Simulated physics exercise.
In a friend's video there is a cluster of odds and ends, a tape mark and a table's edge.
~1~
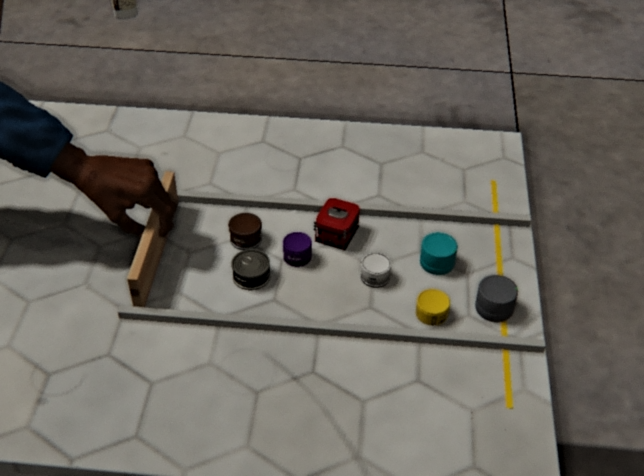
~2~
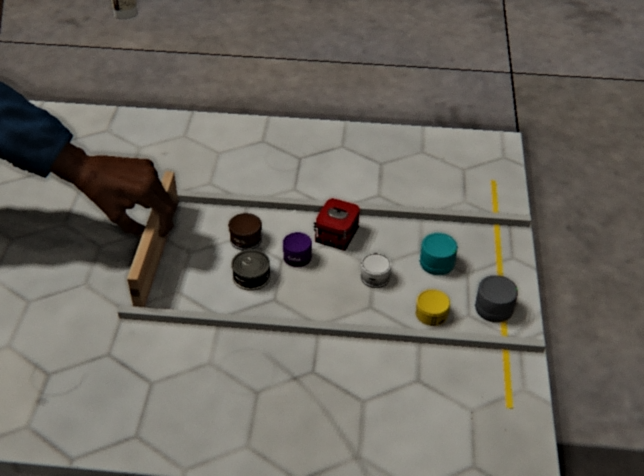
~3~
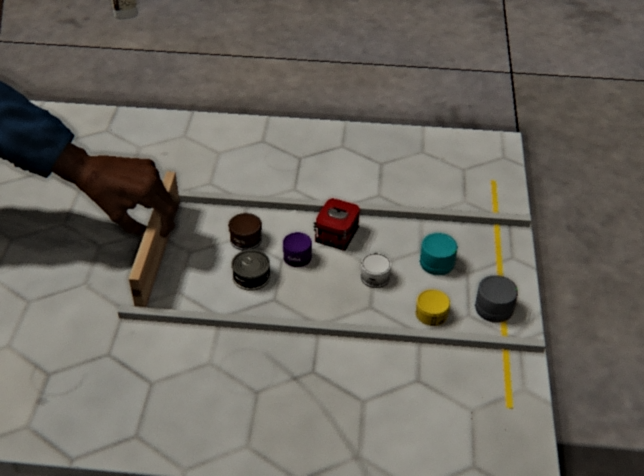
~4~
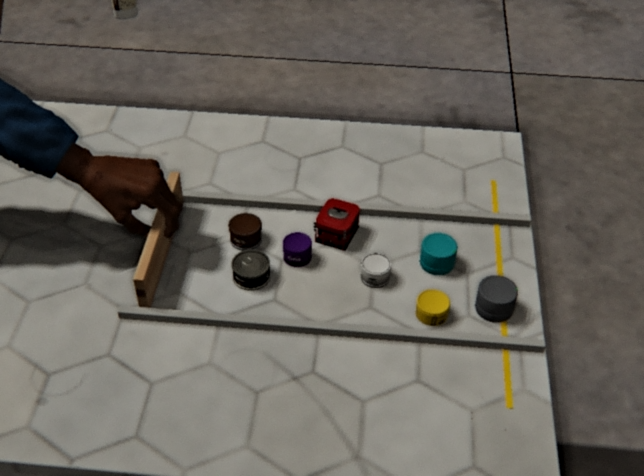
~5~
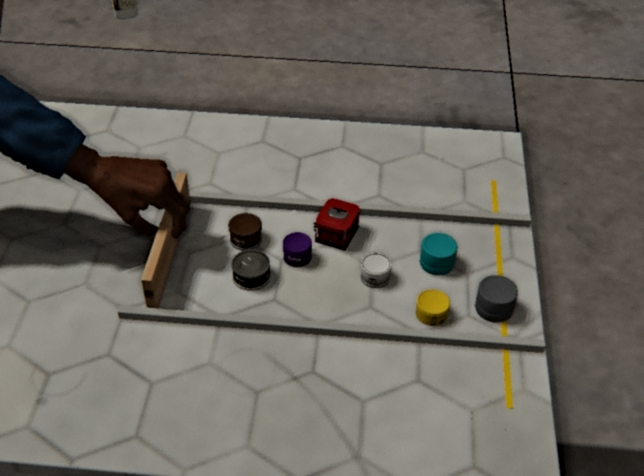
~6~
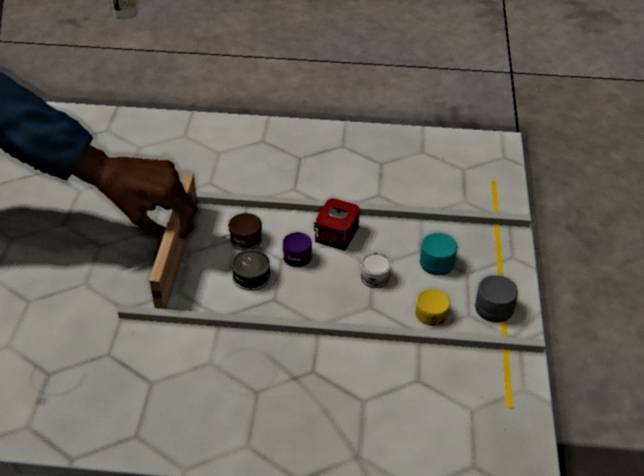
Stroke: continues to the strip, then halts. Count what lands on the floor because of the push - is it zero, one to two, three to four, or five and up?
The count is three to four.
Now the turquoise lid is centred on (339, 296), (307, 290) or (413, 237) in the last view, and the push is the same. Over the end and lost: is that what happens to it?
Keeps its place; Keeps its place; Slips off.
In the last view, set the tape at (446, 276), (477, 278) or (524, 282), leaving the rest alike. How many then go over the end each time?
It would be 0, then 0, then 7.
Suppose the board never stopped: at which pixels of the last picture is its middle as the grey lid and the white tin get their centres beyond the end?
Points: About (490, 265) and about (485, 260).
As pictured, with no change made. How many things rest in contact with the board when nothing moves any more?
Total: 4.
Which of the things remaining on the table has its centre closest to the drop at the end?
That's the purple tub, it ends up nearest.
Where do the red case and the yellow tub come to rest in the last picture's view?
Final spots - red case (519, 228), yellow tub (521, 325).
Soon after, none off yet; grey lid at rest near (496, 299); turquoise lid at rest near (438, 254); yellow tub at rest near (433, 307).
In the end, the number that fall off is three or four; gone, white tin, turquoise lid and grey lid.
